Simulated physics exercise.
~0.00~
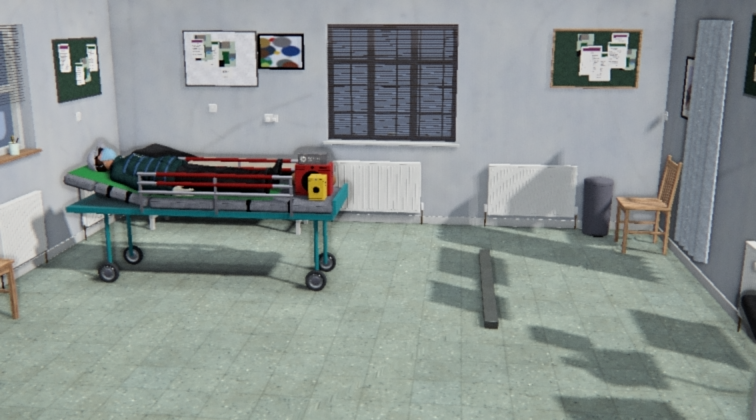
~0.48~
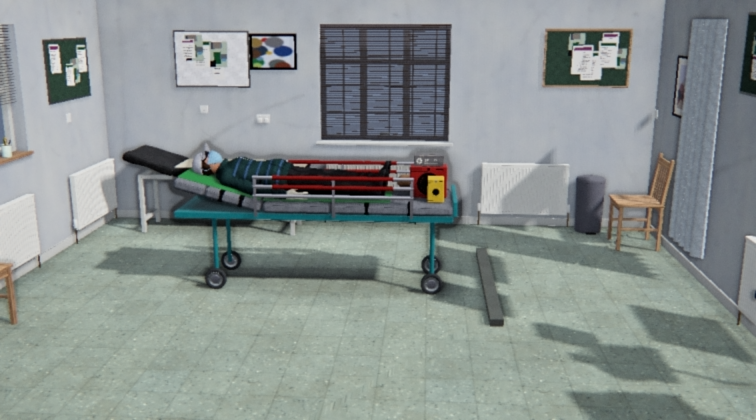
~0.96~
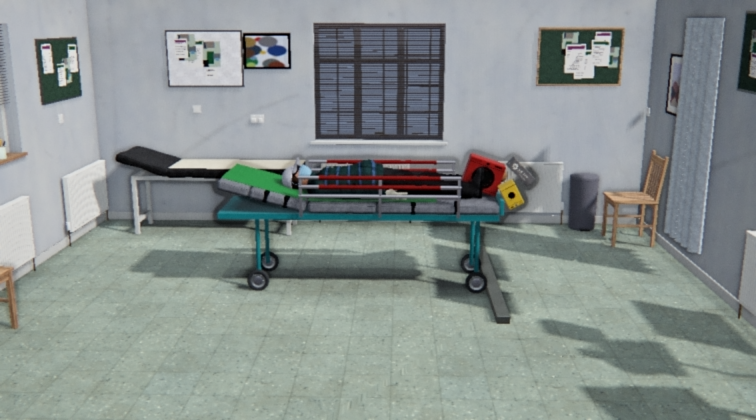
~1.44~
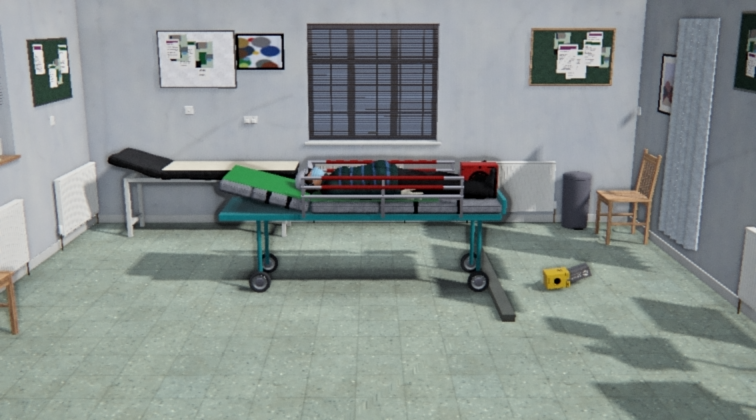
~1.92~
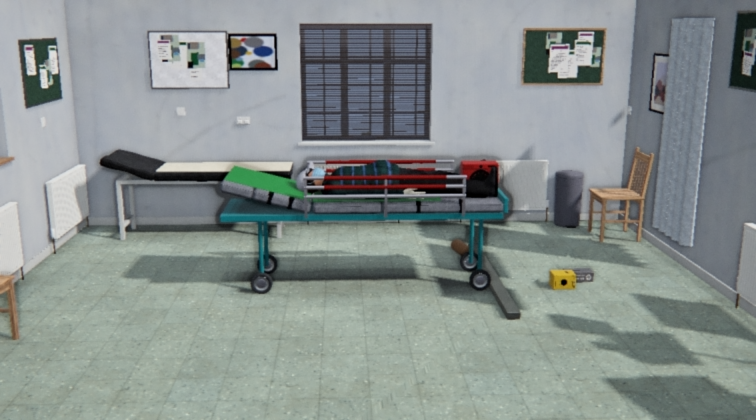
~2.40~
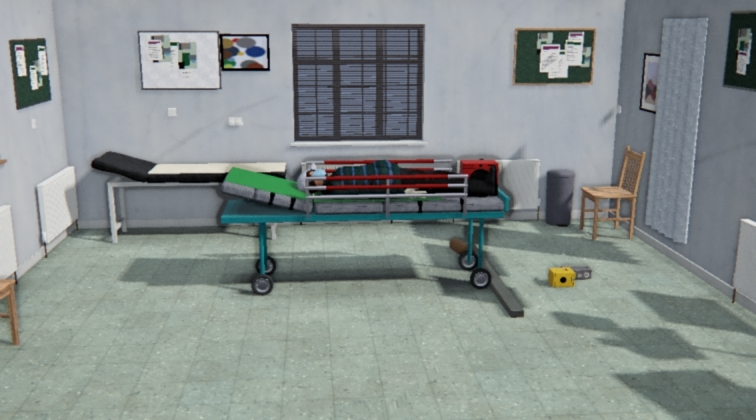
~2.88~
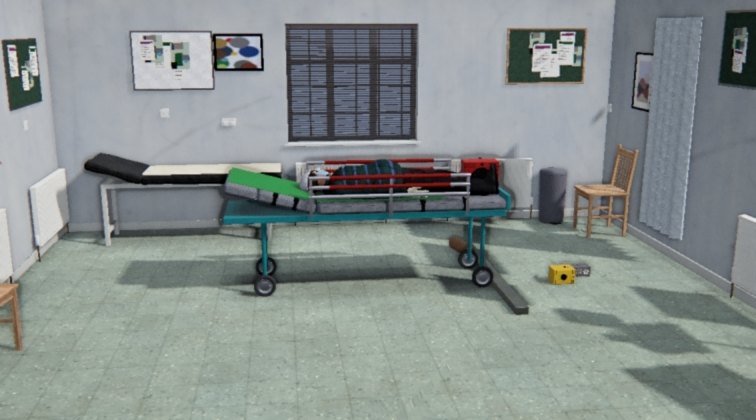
A teal-framed ward trolley rolls feet first to the right across a pale green tiled floor, seen from the side in a grey-walled room with noticeboards and a dark-blinded window. A person lies on it, head to the left, with a red monitor, yellow pump and grey box at the foot end. The trolley stops at a dark sill, and the person slides towards the foot end as the equipment tips. The pump and grey box fall to the floor on the right, and a brown object ends beneath the trolley. The monitor stays aboard, upright, beside the person.
